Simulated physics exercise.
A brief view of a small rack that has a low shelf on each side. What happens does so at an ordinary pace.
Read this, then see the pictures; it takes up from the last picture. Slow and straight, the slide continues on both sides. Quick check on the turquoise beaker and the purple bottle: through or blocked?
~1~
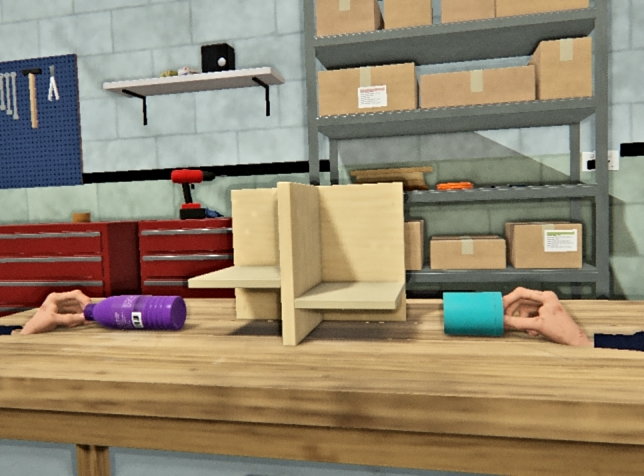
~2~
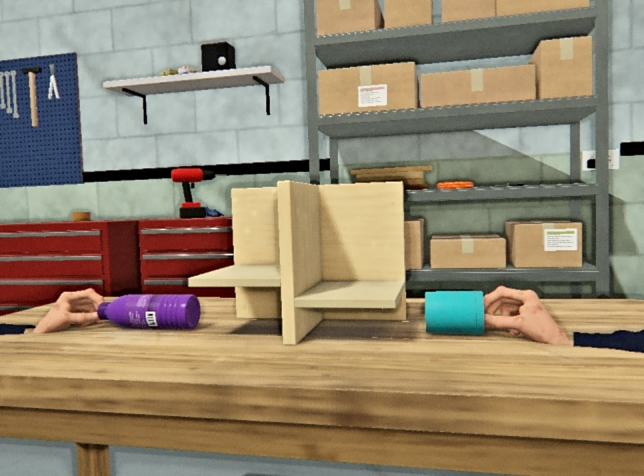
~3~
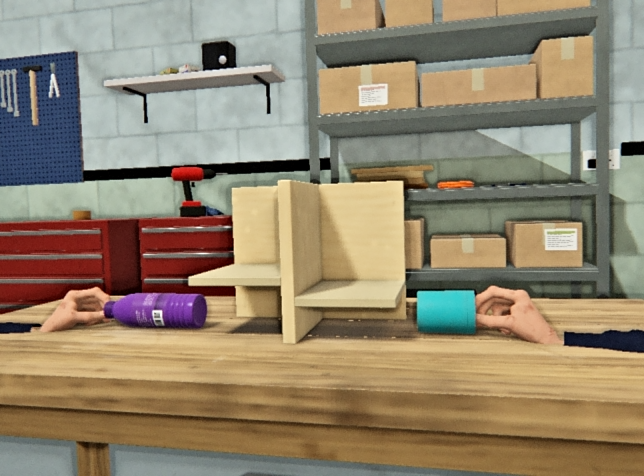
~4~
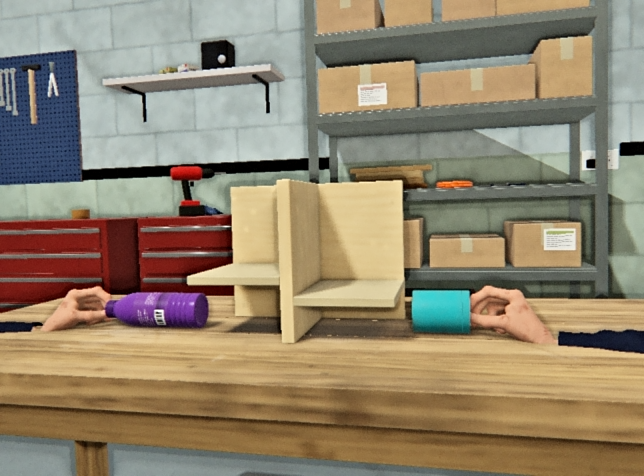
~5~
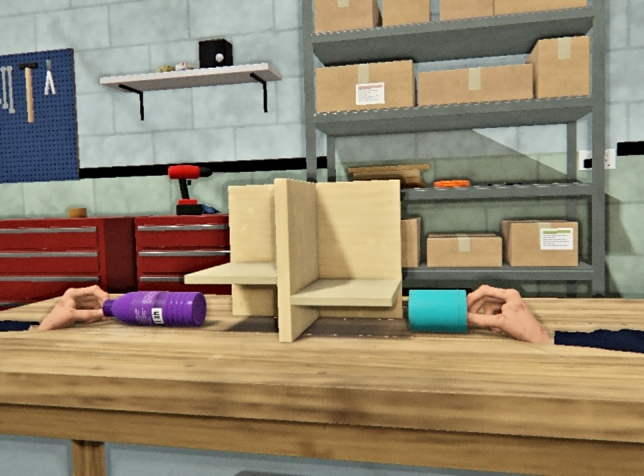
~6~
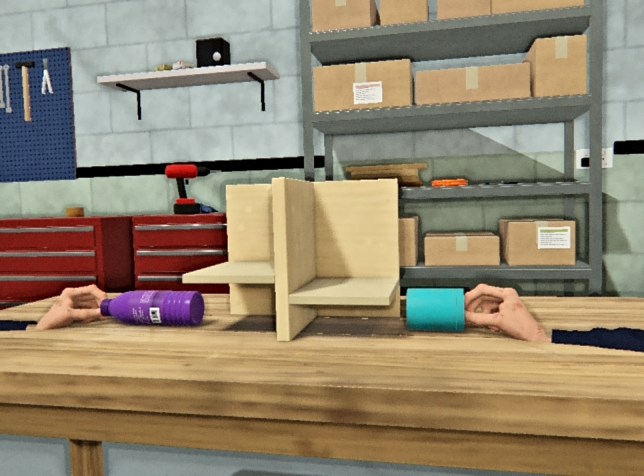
As I see it, the turquoise beaker will be too high. The purple bottle will be low enough.
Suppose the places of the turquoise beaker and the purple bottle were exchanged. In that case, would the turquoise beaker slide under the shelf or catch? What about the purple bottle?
For the turquoise beaker it is a clean pass; for the purple bottle it is a hang-up.
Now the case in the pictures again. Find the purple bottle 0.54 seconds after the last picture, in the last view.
(192, 309).
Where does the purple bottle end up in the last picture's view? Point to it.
(235, 310).
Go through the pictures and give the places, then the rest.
The first frame shows hands sliding the things forward; turquoise beaker (472, 314); purple bottle (133, 313); shelf (303, 259).
The second frame shows hands sliding the things forward; purple bottle (147, 312); shelf (304, 257).
The third frame shows hands sliding the things forward; turquoise beaker (446, 312); shelf (304, 257).
The fourth frame shows hands sliding the things forward; purple bottle (155, 310); shelf (303, 256).
The fifth frame shows hands sliding the things forward; turquoise beaker (438, 311); shelf (300, 255).
The sixth frame shows hands sliding the things forward; turquoise beaker (435, 310); purple bottle (150, 308); shelf (298, 254).
Then, 0.30 s after the last picture, turquoise beaker stopped at the opening near (422, 309); purple bottle sliding up to the opening near (165, 309).
Then, 0.54 s after the last picture, turquoise beaker stopped at the opening near (422, 309); purple bottle part of the way in near (192, 309).
Then, 0.78 s after the last picture, turquoise beaker stopped at the opening near (422, 309); purple bottle part of the way in near (219, 309).
At rest, the turquoise beaker stops at the shelf, near (422, 309); the purple bottle goes under, near (235, 310).
